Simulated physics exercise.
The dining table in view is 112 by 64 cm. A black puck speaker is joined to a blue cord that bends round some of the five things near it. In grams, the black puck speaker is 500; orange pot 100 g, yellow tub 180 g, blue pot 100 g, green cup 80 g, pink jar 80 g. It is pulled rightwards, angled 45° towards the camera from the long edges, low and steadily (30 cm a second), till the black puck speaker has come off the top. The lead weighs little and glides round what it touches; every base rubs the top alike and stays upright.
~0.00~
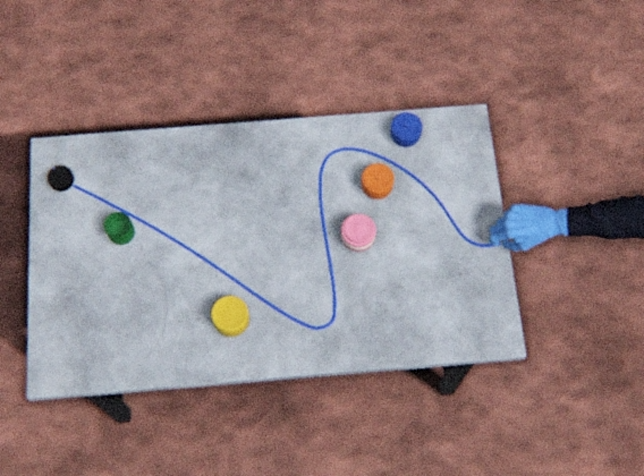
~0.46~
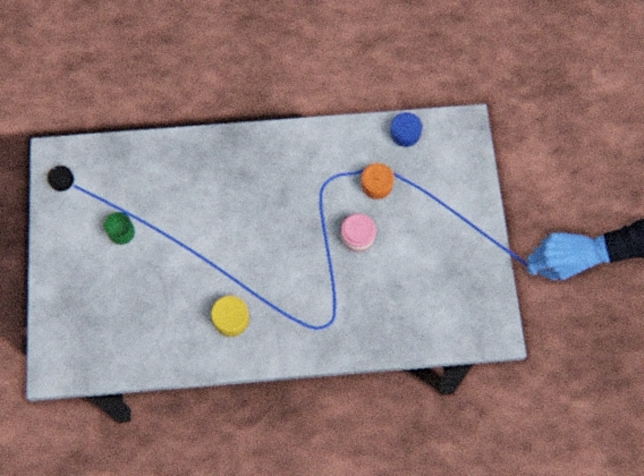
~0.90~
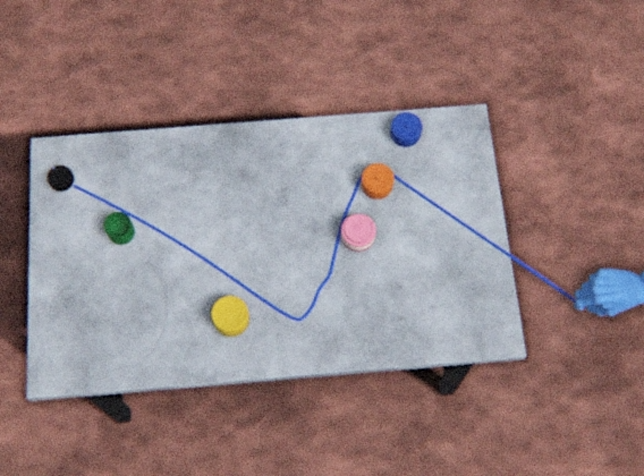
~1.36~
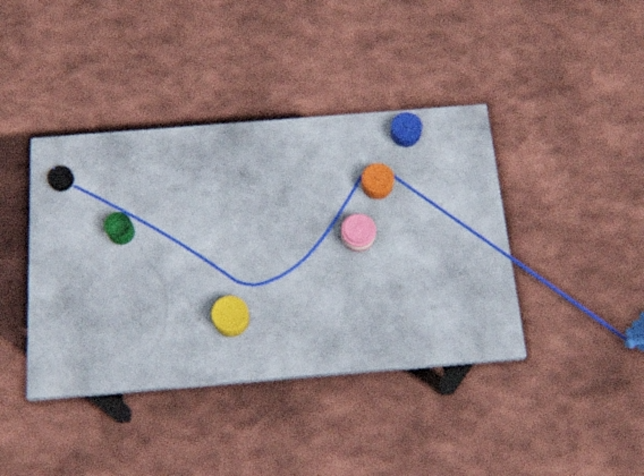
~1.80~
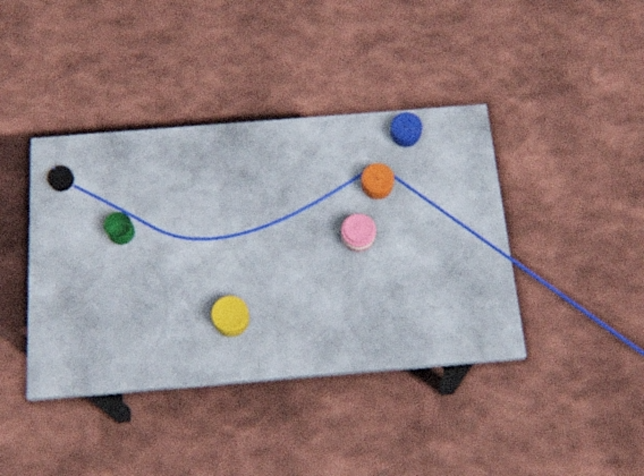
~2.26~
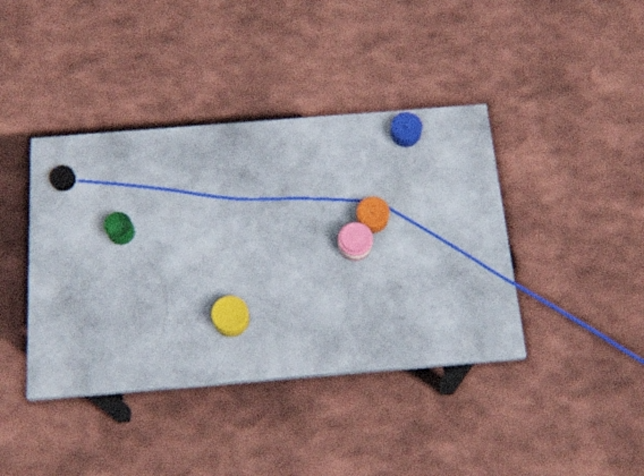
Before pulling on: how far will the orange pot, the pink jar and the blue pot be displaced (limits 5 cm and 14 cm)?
The orange pot gets dragged far, the pink jar reaches the top band, the blue pot barely shifts.
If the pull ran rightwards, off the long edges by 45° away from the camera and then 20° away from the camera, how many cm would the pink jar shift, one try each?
In turn about 0 cm, 0 cm.
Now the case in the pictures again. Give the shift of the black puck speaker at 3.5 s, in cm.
Some 32 cm.
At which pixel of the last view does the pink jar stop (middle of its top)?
Near (336, 300).
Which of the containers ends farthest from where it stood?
The orange pot.
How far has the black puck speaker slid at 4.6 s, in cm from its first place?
About 64 cm.
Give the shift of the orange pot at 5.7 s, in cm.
Some 34 cm.
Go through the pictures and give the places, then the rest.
Shows, puck speaker (59, 176); orange pot (378, 176); pink jar (359, 228); blue pot (407, 124); lead through (395, 164) (325, 235) (268, 303) (150, 225); 0 cm pulled, in the first picture.
Shows, lead through (355, 173) (268, 303); 11 cm pulled, in the second picture.
Shows, lead through (404, 183) (268, 303); 24 cm pulled, in the third picture.
Shows, lead through (451, 216) (274, 279); 38 cm pulled, in the fourth picture.
Shows, lead through (496, 249) (287, 217); 51 cm pulled, in the fifth picture.
Shows, puck speaker (61, 176); orange pot (374, 210); pink jar (356, 237); blue pot (407, 124); lead through (602, 336) (457, 248) (308, 199) (166, 189); 65 cm pulled, in the sixth picture.
At 3.5 s, the black puck speaker has slid 32 cm. Moved, orange pot 33 cm, pink jar 15 cm.
At 4.6 s, the black puck speaker has slid 63 cm. Moved, orange pot 33 cm, pink jar 15 cm.
At 5.7 s, the black puck speaker has slid 95 cm. Moved, orange pot 34 cm, pink jar 18 cm.
At 6.5 s, the black puck speaker is off the top. Moved, orange pot 34 cm at (368, 315), pink jar 18 cm at (336, 300), blue pot 0 cm at (407, 124).
